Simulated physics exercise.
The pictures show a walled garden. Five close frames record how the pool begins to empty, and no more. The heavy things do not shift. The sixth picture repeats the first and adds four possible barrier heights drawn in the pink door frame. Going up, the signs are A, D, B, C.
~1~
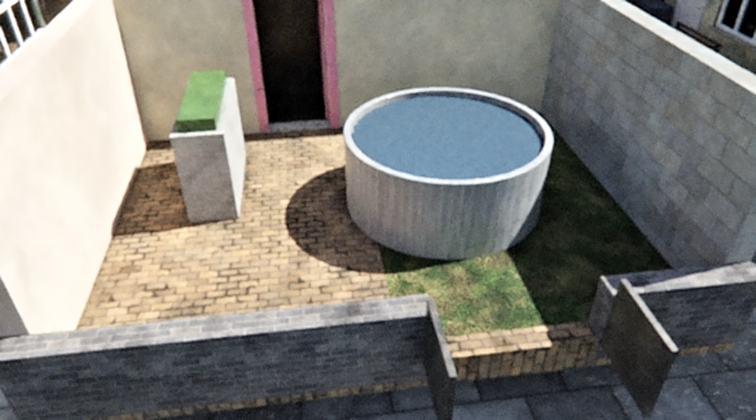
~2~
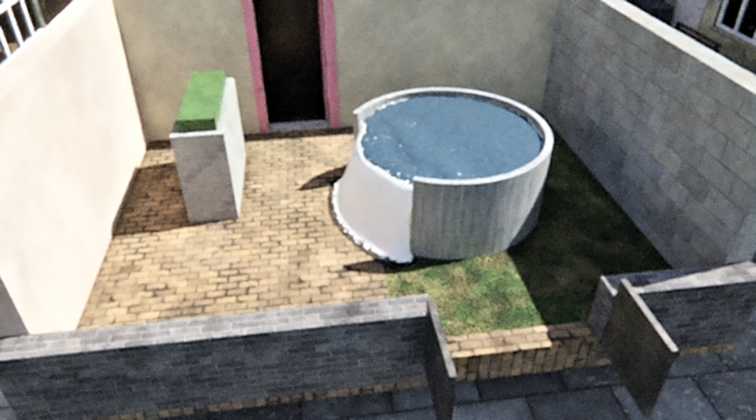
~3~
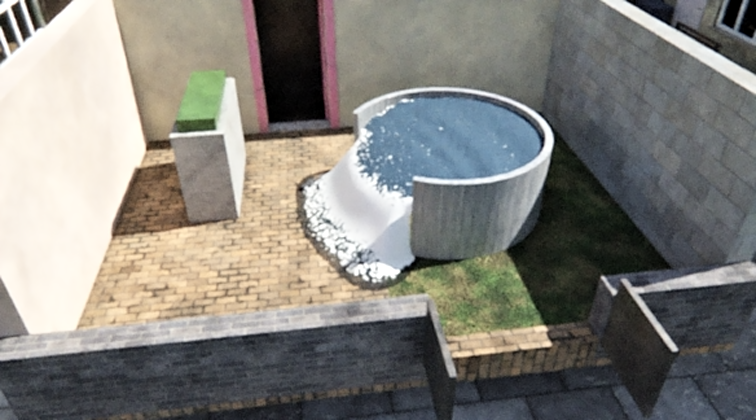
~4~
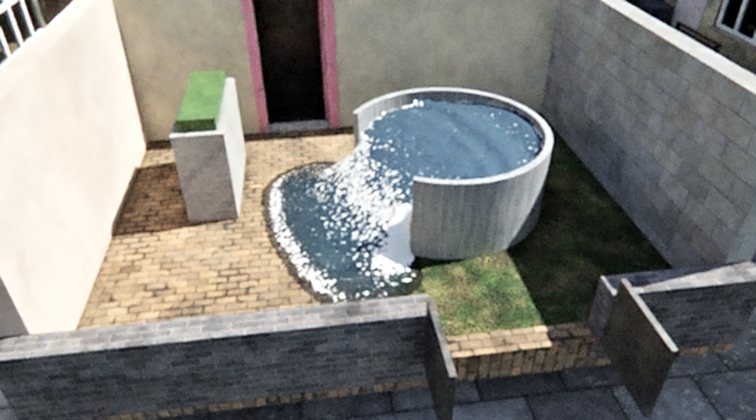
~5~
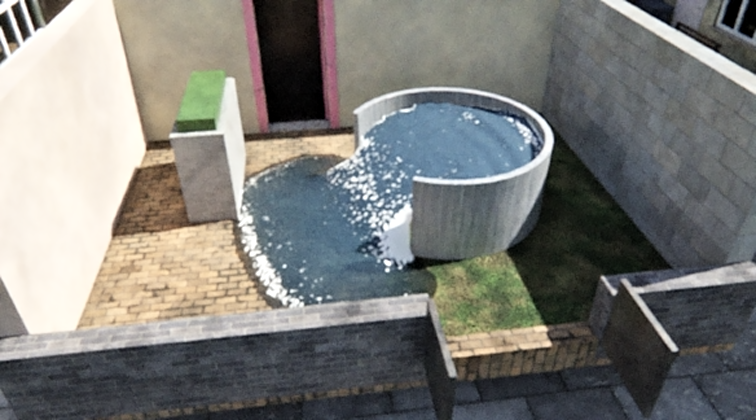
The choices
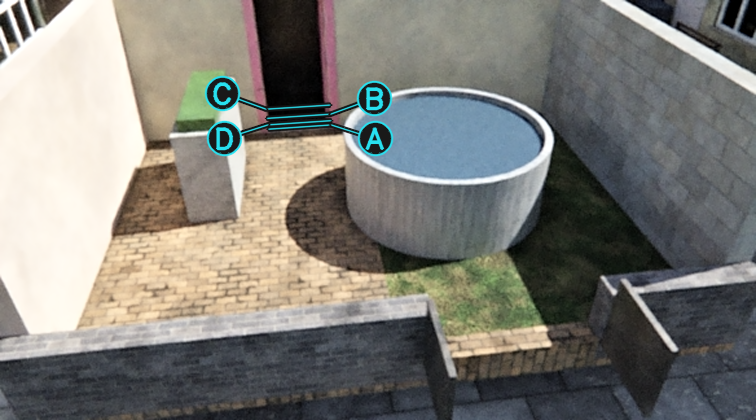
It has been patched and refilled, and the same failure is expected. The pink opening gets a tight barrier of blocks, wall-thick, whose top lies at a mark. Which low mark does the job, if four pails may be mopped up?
B will do.
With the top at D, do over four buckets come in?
Yes.
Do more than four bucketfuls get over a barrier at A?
Yes, it does.
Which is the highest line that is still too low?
That is line D.
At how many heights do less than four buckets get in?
Two.
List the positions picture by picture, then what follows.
Water in the pool at rest, its middle at (446, 135); foot of the pink doorway at (300, 130); open gate at (516, 280), in the first frame.
Front seen at (401, 242), 2 % of the ground wet, in the second frame.
Front seen at (317, 177), 7 % of the ground wet, in the third frame.
Front seen at (307, 167), 13 % of the ground wet, in the fourth frame.
Front seen at (259, 175), 21 % of the ground wet, in the fifth frame.
On the marked copy, A at (300, 127); B at (299, 116); C at (298, 107); D at (299, 122); from the bottom up A, D, B, C.
If A is chosen, dozens of bucketfuls pour in.
If B is chosen, a bucket or two gets in.
If C is chosen, nothing gets over.
If D is chosen, about 11 bucketfuls get in.
